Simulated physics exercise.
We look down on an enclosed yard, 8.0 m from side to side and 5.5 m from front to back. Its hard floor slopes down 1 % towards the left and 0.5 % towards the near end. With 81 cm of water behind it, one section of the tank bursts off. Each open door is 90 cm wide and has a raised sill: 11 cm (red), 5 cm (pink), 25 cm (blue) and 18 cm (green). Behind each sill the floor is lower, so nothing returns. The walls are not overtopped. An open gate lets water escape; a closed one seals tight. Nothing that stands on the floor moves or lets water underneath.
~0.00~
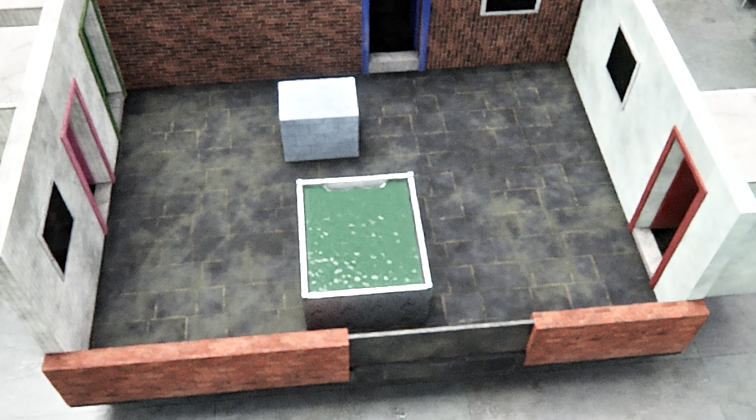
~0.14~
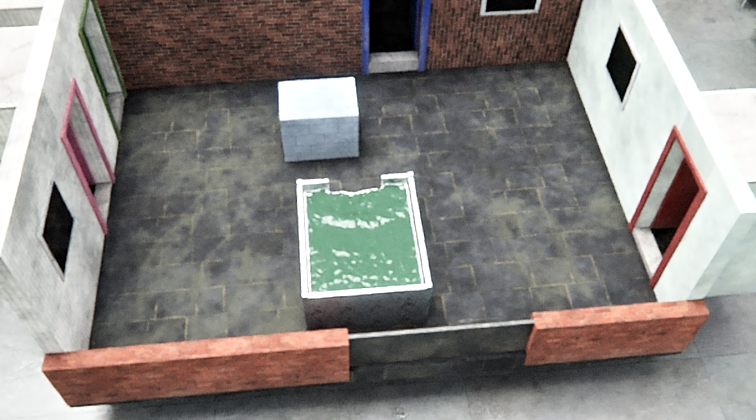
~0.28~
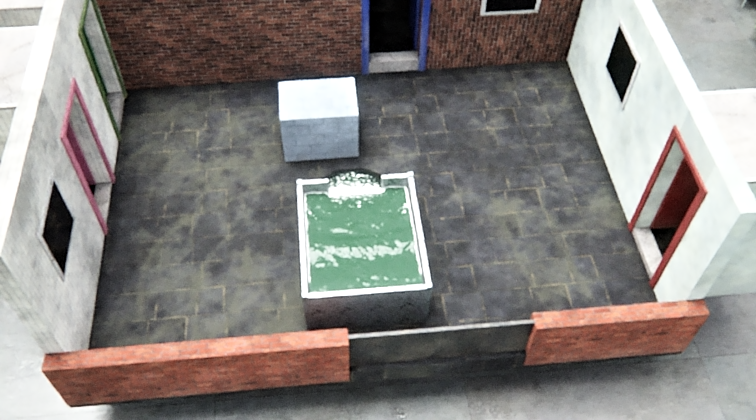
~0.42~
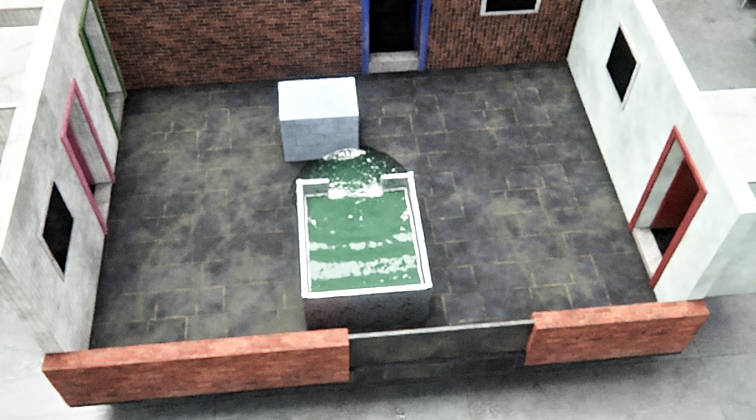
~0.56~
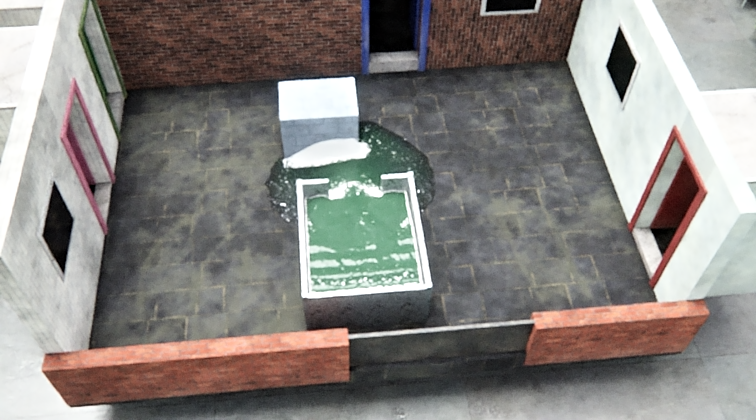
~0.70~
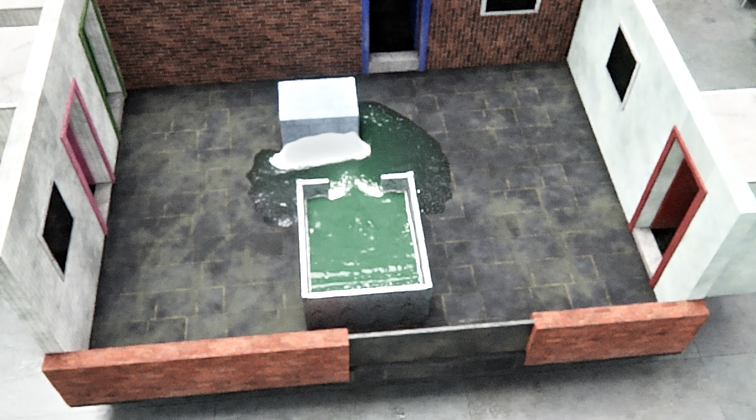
In a walled yard, green water pours from a tank's far side and spreads around a pale block.
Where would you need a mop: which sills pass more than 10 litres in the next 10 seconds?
The water let in: At the red door it keeps below the limit; at the pink door it goes over the limit; at the blue door it keeps below the limit; at the green door it keeps below the limit.
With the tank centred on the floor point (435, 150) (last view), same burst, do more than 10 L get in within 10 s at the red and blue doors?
Against that limit: Red under, blue above.
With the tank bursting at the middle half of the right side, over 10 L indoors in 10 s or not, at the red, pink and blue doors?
Then: Red above, pink below, blue not over.
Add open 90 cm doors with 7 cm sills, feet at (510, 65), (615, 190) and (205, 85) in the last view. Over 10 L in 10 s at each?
In that order: Over, below, below.
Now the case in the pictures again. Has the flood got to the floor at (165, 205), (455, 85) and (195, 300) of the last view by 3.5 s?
In turn: Wet, wet, flooded.
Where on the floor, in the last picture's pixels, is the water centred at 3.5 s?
Around (360, 189).
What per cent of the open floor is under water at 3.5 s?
About 55 per cent.
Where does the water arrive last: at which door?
The red one.
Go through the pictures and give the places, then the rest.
In the first picture, the tank at (361, 235) is whole and still, 81 cm deep.
In the second picture, water pours out on the tank's far side and has run 0.5 m, to a hidden place; typically 12 cm deep outside, 81 cm at the tank's back.
In the third picture, the front is at (336, 176), 0.9 m from the gap on the tank's far side; 0.8 m2 of floor is under water; 81 cm left at the back of the tank.
In the fourth picture, the front is at (359, 149), 1.4 m from the gap on the tank's far side; 1.9 m2 of floor is under water; 79 cm left at the back of the tank.
In the fifth picture, the front is at (367, 125), 2.0 m from the gap on the tank's far side; 3.1 m2 of floor is under water; 69 cm left at the back of the tank.
In the sixth picture, water pours out on the tank's far side and has run 2.5 m, to (368, 105); typically 4 cm deep outside, 68 cm at the tank's back.
After 1.4 s water covers 25 % of the floor and is deepest (47 cm) near (339, 164); red door not reached, pink door not reached, blue door 15 cm at the sill, 0 L in, green door not reached.
After 2.2 s water covers 40 % of the floor and is deepest (34 cm) near (339, 164); red door not reached, pink door 9 cm at the sill, 17 L in, blue door 19 cm at the sill, 0 L in, green door 10 cm at the sill, 0 L in.
After 3.5 s water covers 55 % of the floor and is deepest (26 cm) near (339, 164); red door not reached, pink door 12 cm at the sill, 77 L in, blue door 10 cm at the sill, 0 L in, green door 10 cm at the sill, 0 L in.
After 6.0 s water covers 80 % of the floor and is deepest (15 cm) near (339, 164); red door 3 cm at the sill, 0 L in, pink door 9 cm at the sill, 120 L in, blue door 6 cm at the sill, 0 L in, green door 7 cm at the sill, 0 L in.
After 10.0 s water covers 95 % of the floor and is deepest (12 cm) near (263, 363); red door 3 cm at the sill, 0 L in, pink door 7 cm at the sill, 157 L in, blue door 4 cm at the sill, 0 L in, green door 5 cm at the sill, 0 L in.
